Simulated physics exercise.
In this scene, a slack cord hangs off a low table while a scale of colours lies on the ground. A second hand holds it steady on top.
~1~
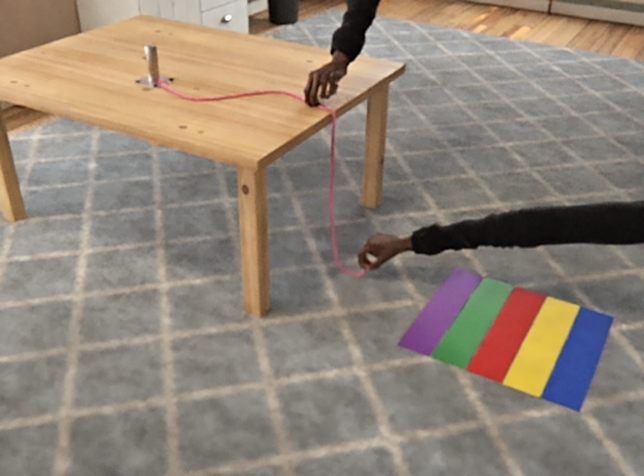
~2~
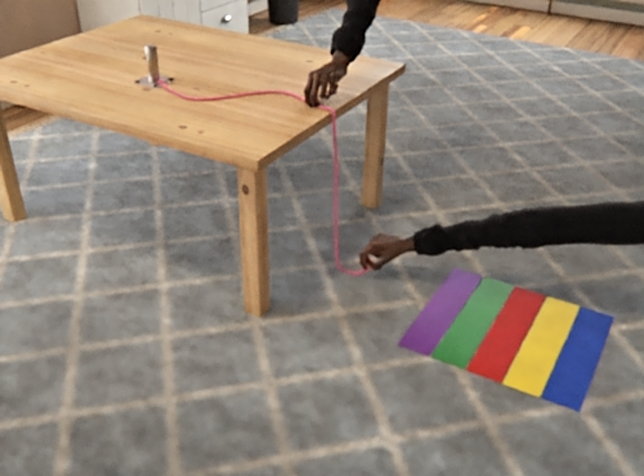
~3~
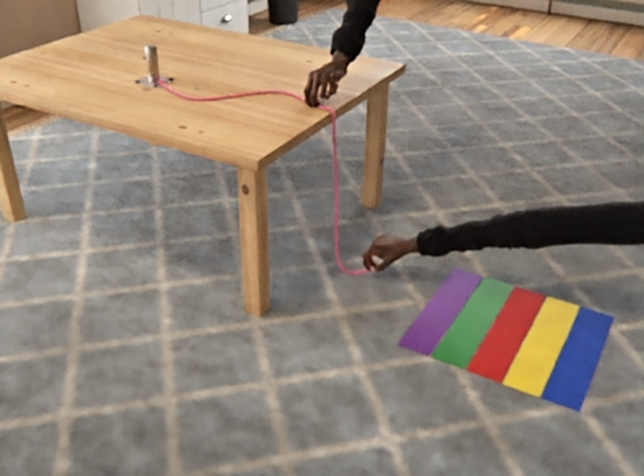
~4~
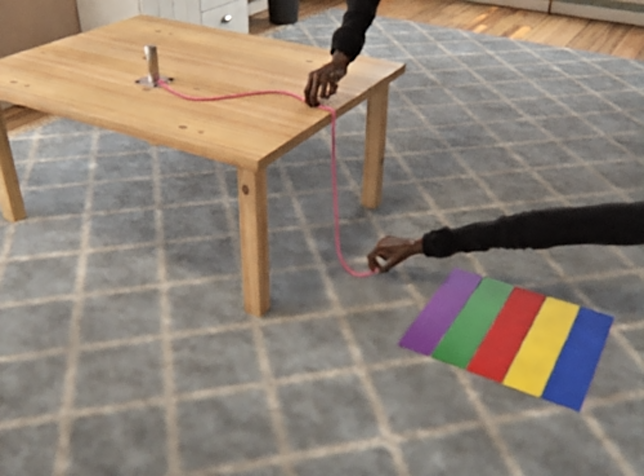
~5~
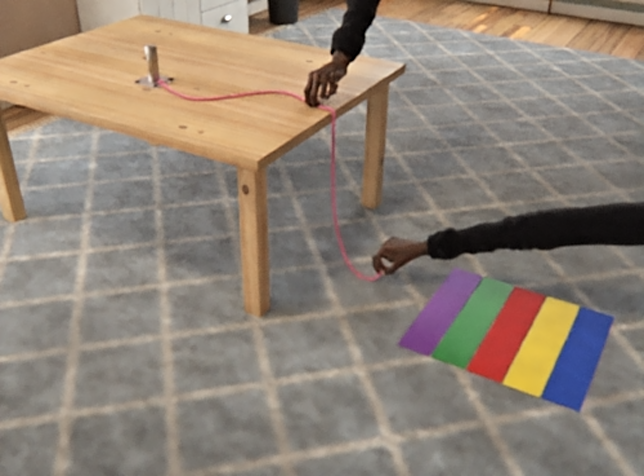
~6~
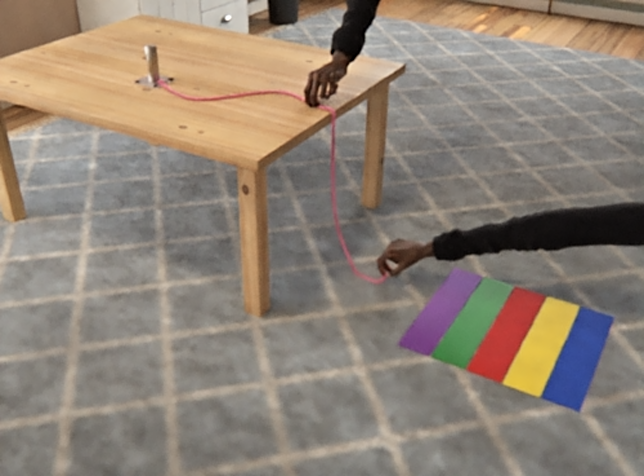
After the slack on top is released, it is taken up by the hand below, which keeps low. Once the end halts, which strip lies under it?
The red strip lies under it.
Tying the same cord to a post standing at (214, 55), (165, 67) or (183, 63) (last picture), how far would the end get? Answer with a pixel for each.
(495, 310), (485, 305) and (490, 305), roughly.
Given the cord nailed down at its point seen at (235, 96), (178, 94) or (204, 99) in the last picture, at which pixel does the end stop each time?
Approximately at (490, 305), at (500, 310) and at (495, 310), in that order.
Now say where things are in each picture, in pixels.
End (367, 267); purple (424, 335); green (458, 347); red (493, 359); yellow (529, 372); blue (568, 386), in the first frame.
End (369, 267); cord through (172, 91) (230, 97) (298, 97) (334, 133) (336, 197) (337, 255), in the second frame.
End (372, 269), in the third frame.
End (376, 270); cord through (172, 91) (230, 97) (298, 97) (333, 133) (335, 197) (340, 256), in the fourth frame.
End (382, 272), in the fifth frame.
End (386, 273); cord through (172, 91) (230, 97) (298, 97) (333, 133) (333, 196) (348, 256), in the sixth frame.
Soon after, end near (457, 296); over purple.
Then, end near (491, 307); over green.
At full stretch, end near (512, 314); over red. It halts on the red strip.
